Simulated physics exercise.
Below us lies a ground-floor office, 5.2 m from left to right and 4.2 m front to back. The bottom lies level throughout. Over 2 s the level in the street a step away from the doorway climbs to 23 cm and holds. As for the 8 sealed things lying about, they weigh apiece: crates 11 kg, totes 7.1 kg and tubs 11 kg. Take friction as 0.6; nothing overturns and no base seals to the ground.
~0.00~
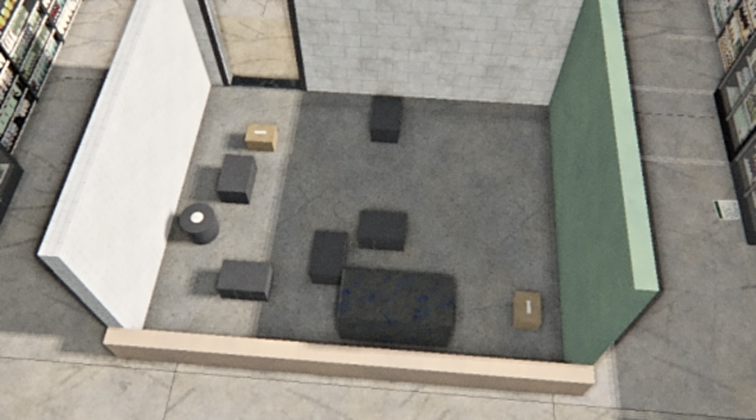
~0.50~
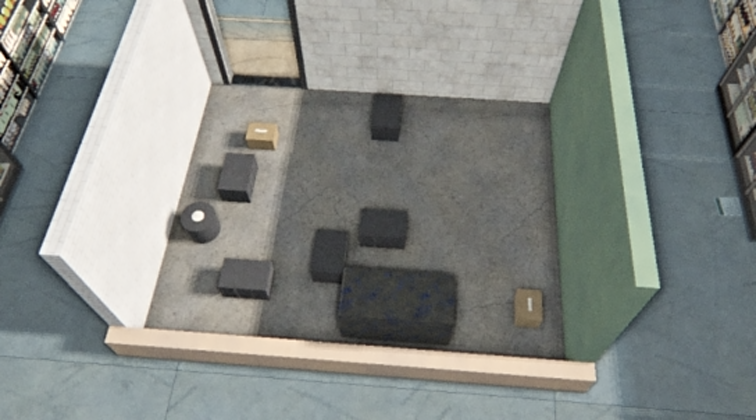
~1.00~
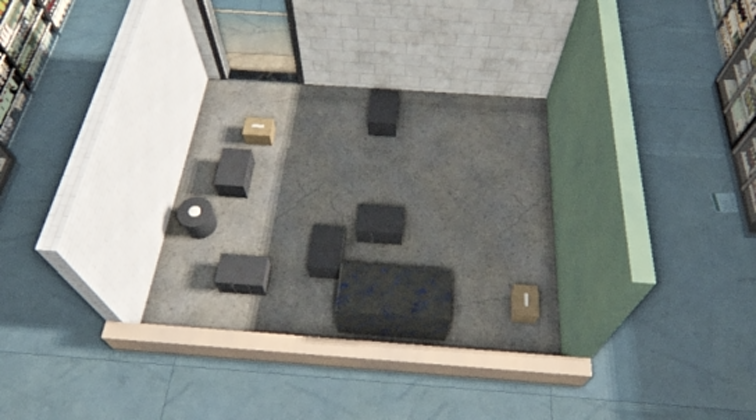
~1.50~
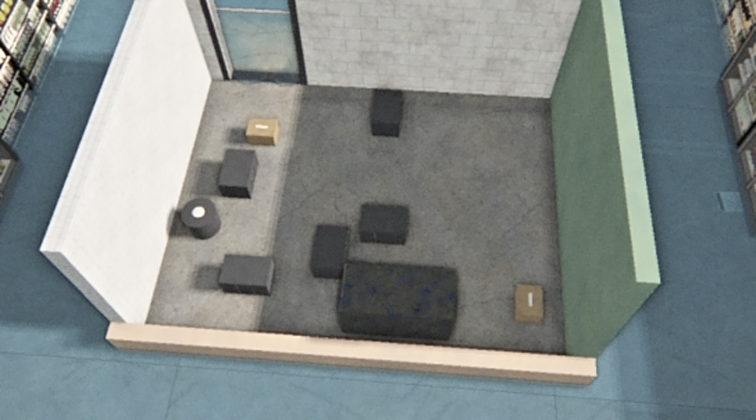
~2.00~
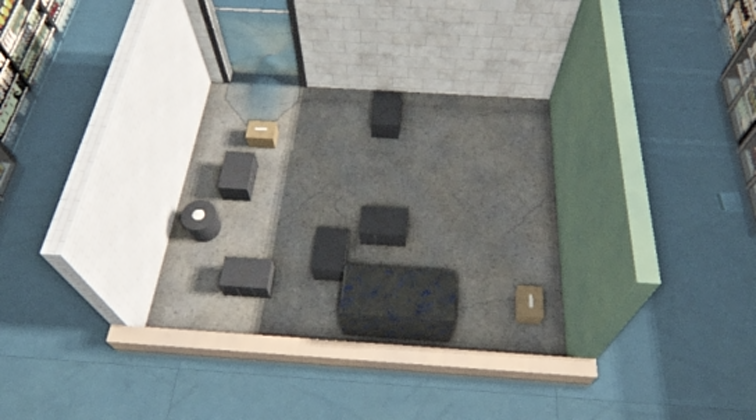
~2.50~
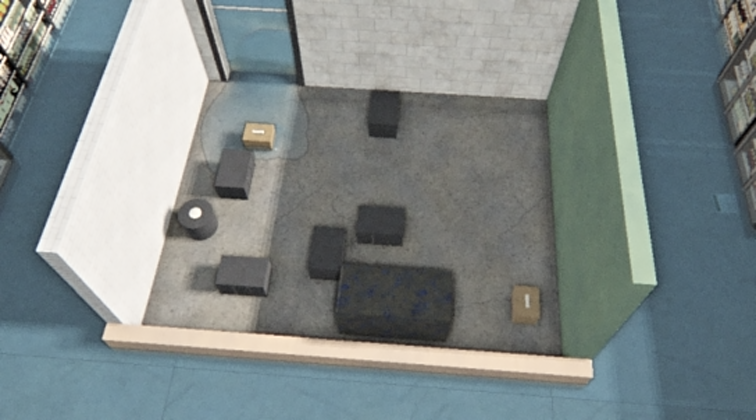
In a ground-floor office, water surrounds the walls, then spreads in through the doorway.
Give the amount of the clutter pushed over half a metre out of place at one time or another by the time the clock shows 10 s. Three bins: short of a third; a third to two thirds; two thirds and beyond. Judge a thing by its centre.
The share is two thirds and up.
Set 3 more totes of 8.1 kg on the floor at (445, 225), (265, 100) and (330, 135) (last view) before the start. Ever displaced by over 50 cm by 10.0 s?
In turn: Within the mark, beyond the mark, within the mark.
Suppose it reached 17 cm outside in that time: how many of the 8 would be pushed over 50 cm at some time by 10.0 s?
Under that setup the answer is 5.
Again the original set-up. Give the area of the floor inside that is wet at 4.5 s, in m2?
Roughly 11.5 m2.
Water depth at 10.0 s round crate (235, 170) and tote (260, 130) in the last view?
Roughly 11 and 9 cm.
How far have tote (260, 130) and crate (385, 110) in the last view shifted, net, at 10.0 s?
Shifts: 200 cm / 0 cm.
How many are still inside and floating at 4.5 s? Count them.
By my count, 1.
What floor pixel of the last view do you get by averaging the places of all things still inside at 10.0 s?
Near (397, 257).
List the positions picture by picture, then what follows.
A tote at (261, 133) rests on the ground; a crate at (328, 253), on the bottom; 0.0 m2 under water; 0 of 8 have shifted, in the first frame.
A tote at (261, 131), on the bottom; a crate at (329, 251), on the bottom; 0.0 m2 under water; 0 of 8 have shifted, in the second frame.
A tote at (258, 127), on the bottom; a crate at (326, 246), on the bottom; 0.0 m2 under water; 0 of 8 have shifted, in the third frame.
A tote at (262, 127), on the bottom; a crate at (330, 247) rests on the ground; 0.0 m2 under water; 0 of 8 have shifted, in the fourth frame.
A tote at (261, 130), on the bottom; a crate at (330, 249), on the bottom; water covers 0.7 m2; 0 of 8 have shifted, in the fifth frame.
A tote at (258, 132) rests on the ground, 7 cm from its start; a crate at (327, 248) rests on the ground; 2.0 m2 under water; 1 of 8 have shifted, in the sixth frame.
After 3.5 s 1 of 8 are over 50 cm from their spots; 0 afloat.
After 4.5 s 3 of 8 are over 50 cm from their spots; 1 afloat.
After 7.0 s 5 of 8 are over 50 cm from their spots; 5 afloat.
After 10.0 s 6 of 8 are over 50 cm from their spots, and 6 have been at some point; 7 afloat.
